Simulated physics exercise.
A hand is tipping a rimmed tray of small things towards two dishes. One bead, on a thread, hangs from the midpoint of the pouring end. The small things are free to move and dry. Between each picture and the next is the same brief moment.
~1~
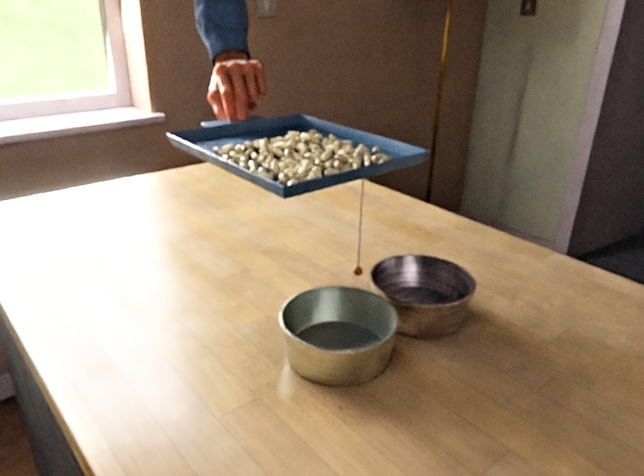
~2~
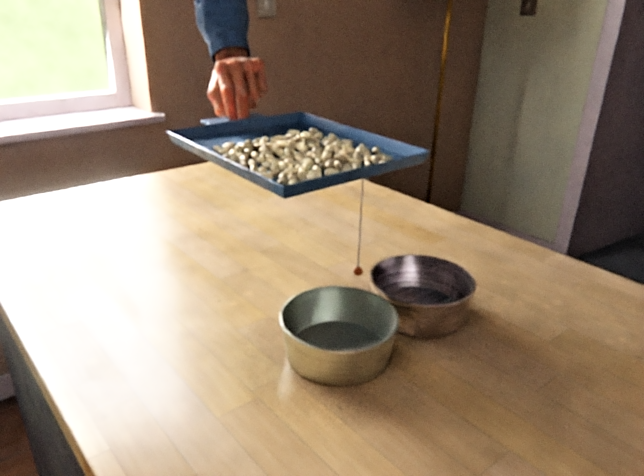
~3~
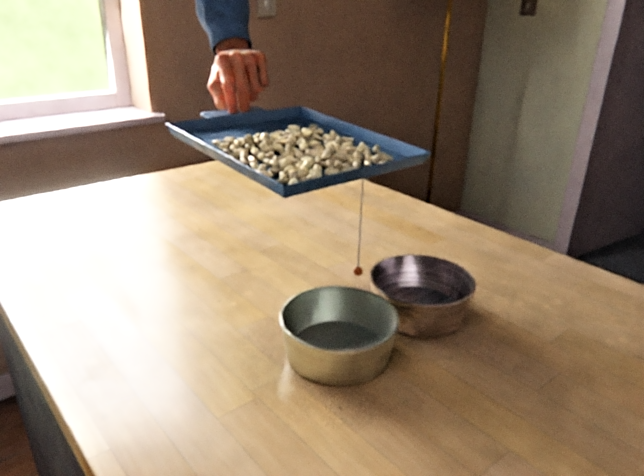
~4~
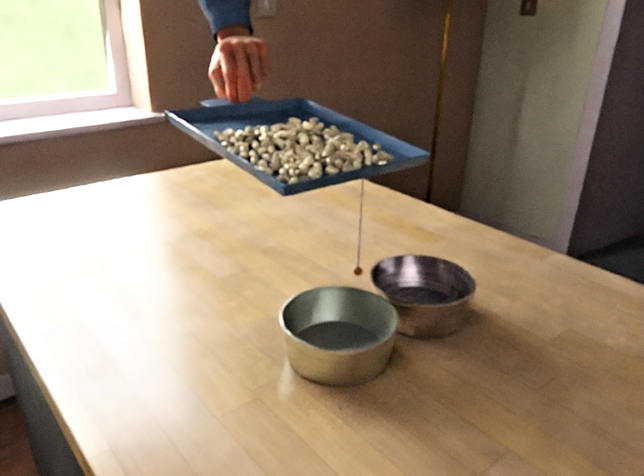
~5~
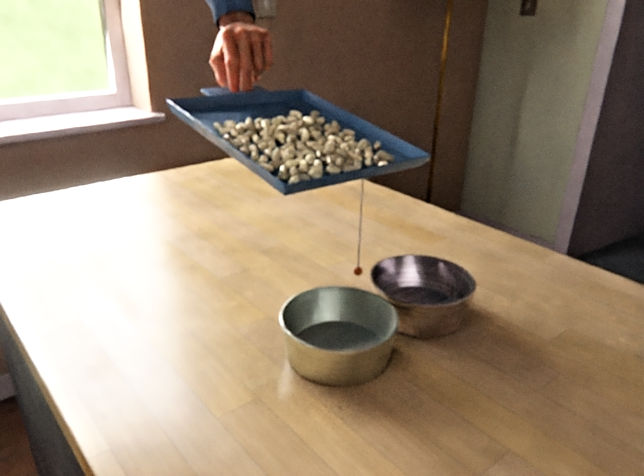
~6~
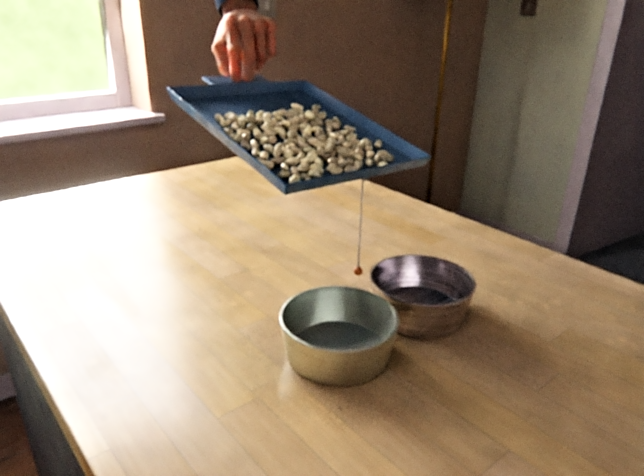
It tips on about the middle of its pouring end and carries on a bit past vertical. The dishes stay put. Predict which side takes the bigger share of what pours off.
The right side takes the bigger share.
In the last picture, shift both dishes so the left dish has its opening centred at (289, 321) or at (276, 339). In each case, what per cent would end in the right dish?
Roughly 40 per cent, and 50 per cent.
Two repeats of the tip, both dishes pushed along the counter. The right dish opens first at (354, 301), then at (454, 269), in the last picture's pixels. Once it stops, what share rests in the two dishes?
Close to 40 in a hundred, followed by close to 90 in a hundred.
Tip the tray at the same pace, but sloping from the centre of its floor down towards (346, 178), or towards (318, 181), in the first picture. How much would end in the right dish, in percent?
The first try would leave around 30 per cent there, the second around 0 per cent.
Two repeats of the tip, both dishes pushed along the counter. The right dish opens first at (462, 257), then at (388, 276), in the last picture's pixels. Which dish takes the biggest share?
Try 1: The left-side dish; try 2: The right-side dish.
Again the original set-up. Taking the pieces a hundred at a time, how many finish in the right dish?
My best guess is about 60 in a hundred.
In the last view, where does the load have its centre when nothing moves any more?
Resting centre, last picture - approx. (420, 313).
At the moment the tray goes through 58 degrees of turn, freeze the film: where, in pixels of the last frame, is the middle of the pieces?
I'd put the middle close to (354, 135).
Shortly afterwards, tray tipped steeply; all but a few on the tray; only a few in the air.
Next, tray tipped right over; a little on the tray; near a quarter in the left dish; near half in the right dish; a little outside both; near a quarter in the air.
Some moments later, tray tipped past a quarter turn; near a quarter in the left dish; near two thirds in the right dish; a little outside both.
In the end, tray tipped past a quarter turn; near a quarter in the left dish; near two thirds in the right dish; a little outside both.
